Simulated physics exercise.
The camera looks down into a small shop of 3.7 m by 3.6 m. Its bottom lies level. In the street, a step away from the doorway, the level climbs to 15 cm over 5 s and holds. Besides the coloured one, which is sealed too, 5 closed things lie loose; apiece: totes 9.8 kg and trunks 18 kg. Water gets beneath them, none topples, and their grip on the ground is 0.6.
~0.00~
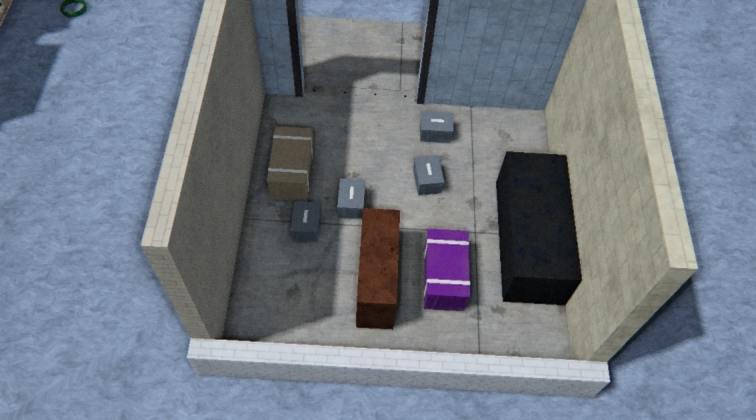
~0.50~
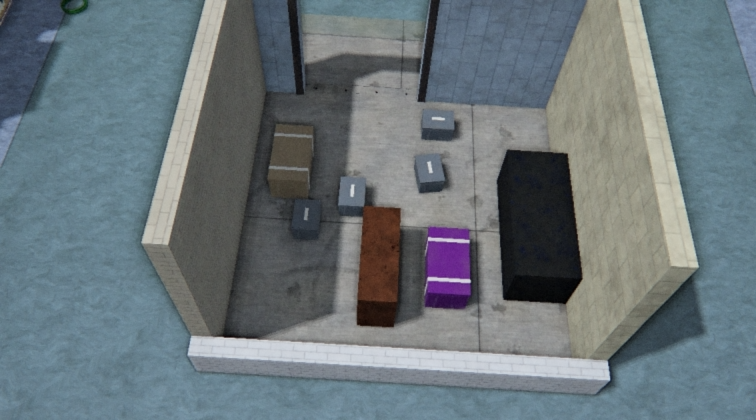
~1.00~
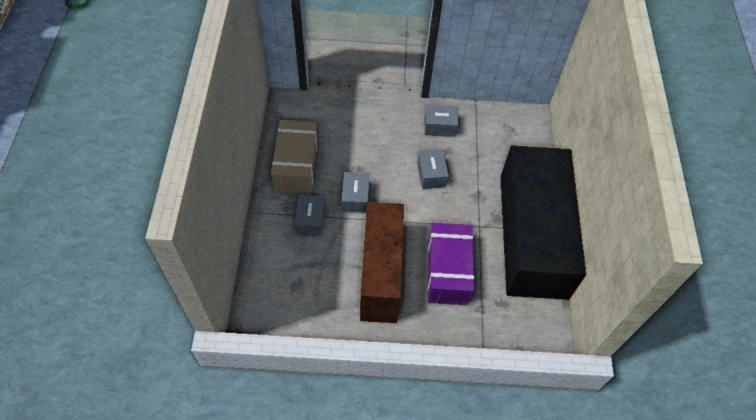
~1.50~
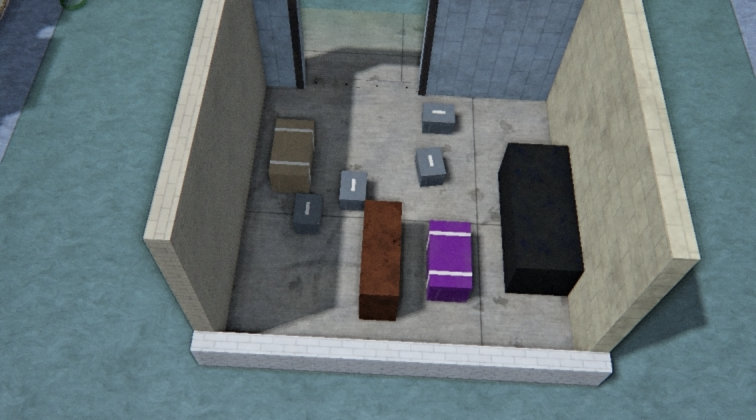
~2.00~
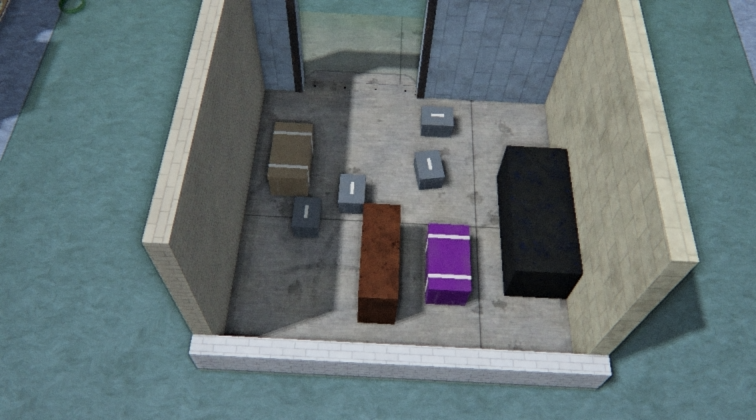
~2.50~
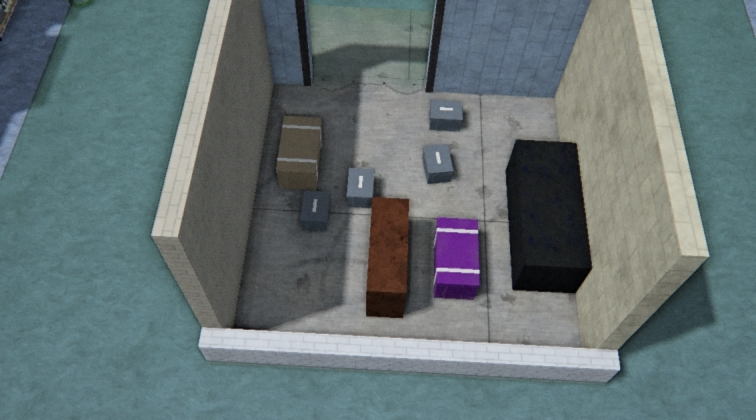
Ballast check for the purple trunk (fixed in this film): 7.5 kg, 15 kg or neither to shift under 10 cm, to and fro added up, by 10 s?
Verdict: Neither load is enough.
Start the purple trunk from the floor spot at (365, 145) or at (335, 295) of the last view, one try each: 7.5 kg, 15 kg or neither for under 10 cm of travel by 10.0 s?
In that order: Neither is enough; neither holds.
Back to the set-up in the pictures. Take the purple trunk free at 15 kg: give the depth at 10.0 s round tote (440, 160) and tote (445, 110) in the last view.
Roughly 5 and 3 cm.
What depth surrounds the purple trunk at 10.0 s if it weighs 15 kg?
Roughly 6 cm.
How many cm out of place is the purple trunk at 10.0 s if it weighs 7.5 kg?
About 80 cm.
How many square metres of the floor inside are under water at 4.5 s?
About 2.5 m2.
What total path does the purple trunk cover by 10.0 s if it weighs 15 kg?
Some 80 cm in all.
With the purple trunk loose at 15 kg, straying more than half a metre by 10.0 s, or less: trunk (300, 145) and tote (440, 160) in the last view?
In turn: Past it, short of it.
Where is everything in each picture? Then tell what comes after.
The purple trunk at (448, 262) rests on the ground; water covers 0.0 m2; 0 of 6 have shifted, in the first picture.
The purple trunk at (449, 260), on the bottom; water covers 0.0 m2; 0 of 6 have shifted, in the second picture.
The purple trunk at (452, 256), on the bottom; water covers 0.0 m2; 0 of 6 have shifted, in the third picture.
The purple trunk at (451, 253), on the bottom; water covers 0.0 m2; 0 of 6 have shifted, in the fourth picture.
The purple trunk at (449, 256) rests on the ground; water covers 0.0 m2; 0 of 6 have shifted, in the fifth picture.
The purple trunk at (458, 250) rests on the ground; 0.0 m2 under water; 0 of 6 have shifted, in the sixth picture.
After 3.5 s the purple trunk would be 0 cm from its start with 7.5 kg and 0 cm from its start with 15 kg; 0 cm of water round it then.
After 4.5 s the purple trunk would be 0 cm from its start with 7.5 kg and 0 cm from its start with 15 kg; 0 cm of water round it then.
After 7.0 s the purple trunk would be 19 cm from its start with 7.5 kg and 2 cm from its start with 15 kg; 3 cm of water round it then.
After 10.0 s the purple trunk would be 75 cm from its start with 7.5 kg and 78 cm from its start with 15 kg; 6 cm of water round it then.
